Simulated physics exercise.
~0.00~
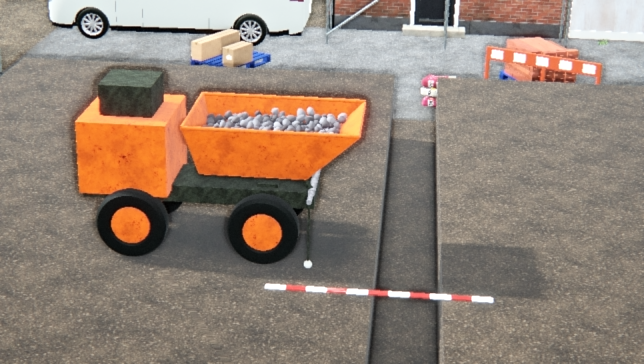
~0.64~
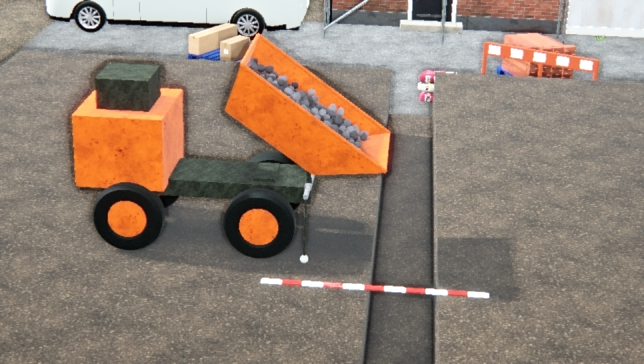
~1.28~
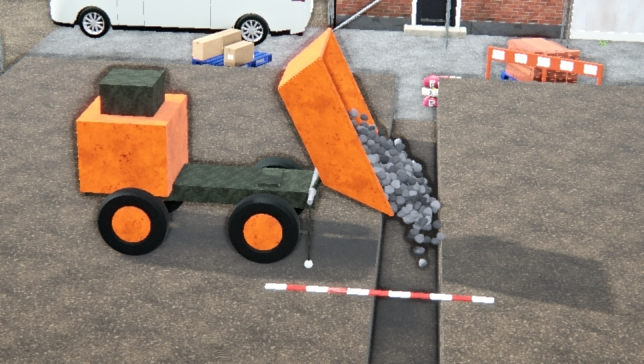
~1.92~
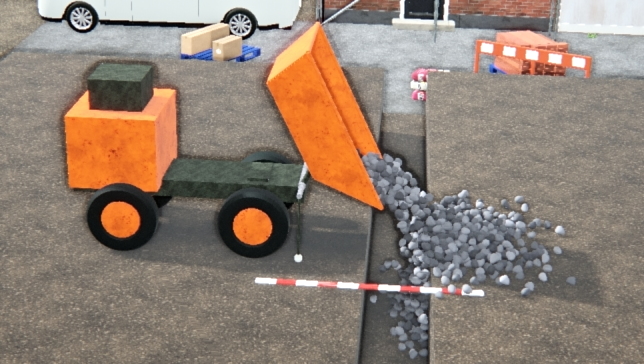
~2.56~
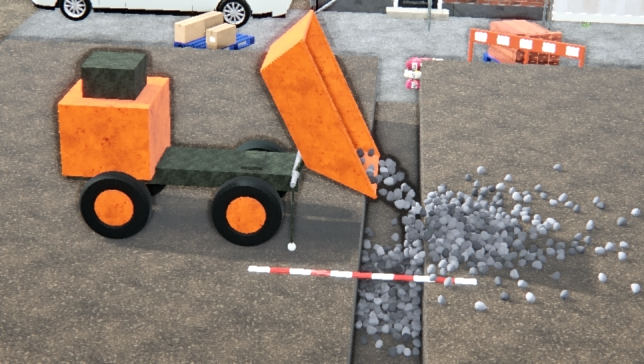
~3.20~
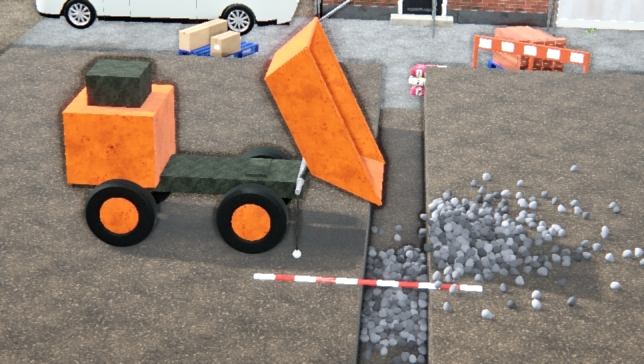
On a building site, an orange dumper tipping its skip and spilling grey stones into a trench and across the ground beyond.
